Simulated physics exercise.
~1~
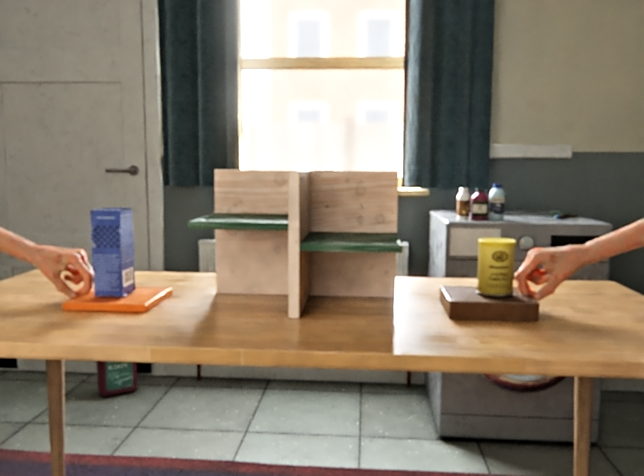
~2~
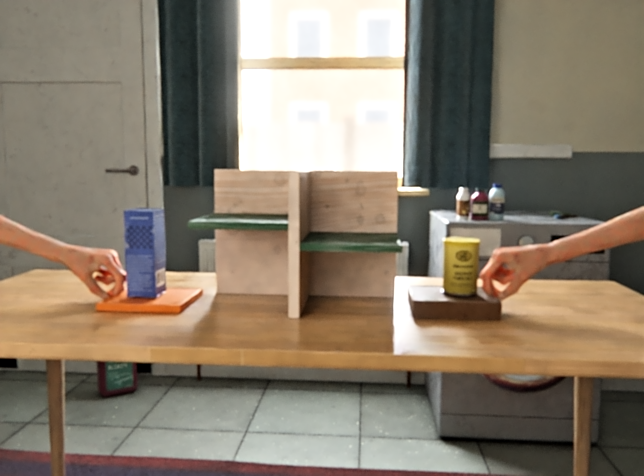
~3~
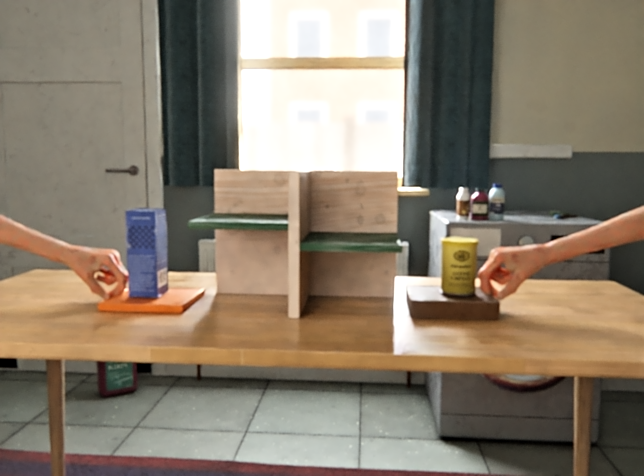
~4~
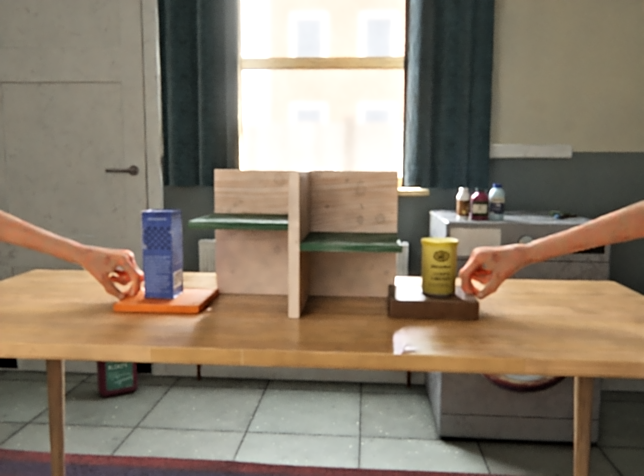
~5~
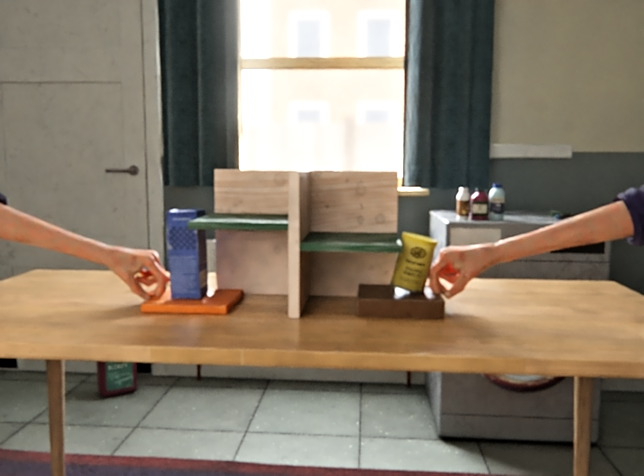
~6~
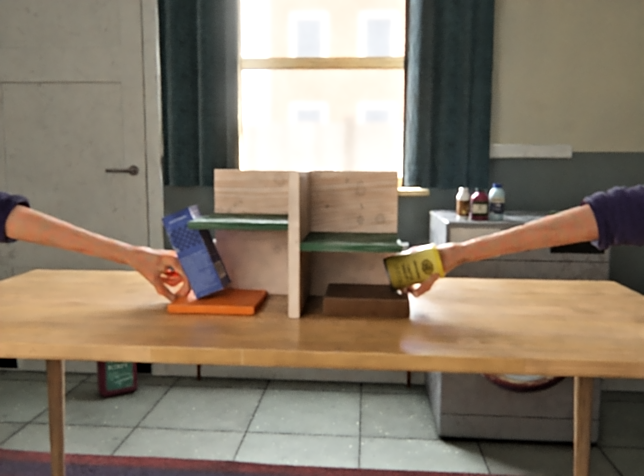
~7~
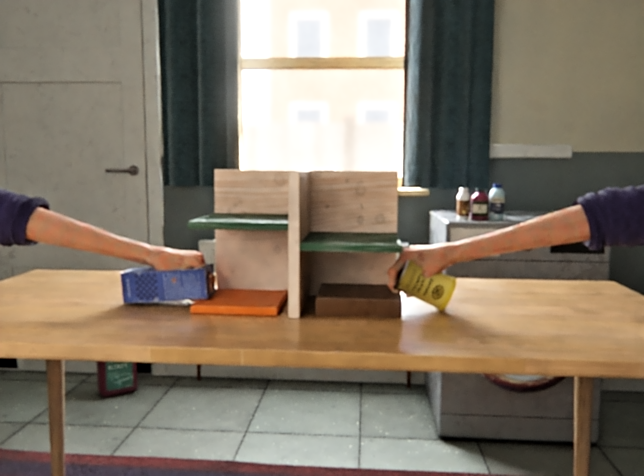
Two hands sliding trays under green shelves, the shelf edges knocking first a yellow tin, then a blue carton onto their sides.
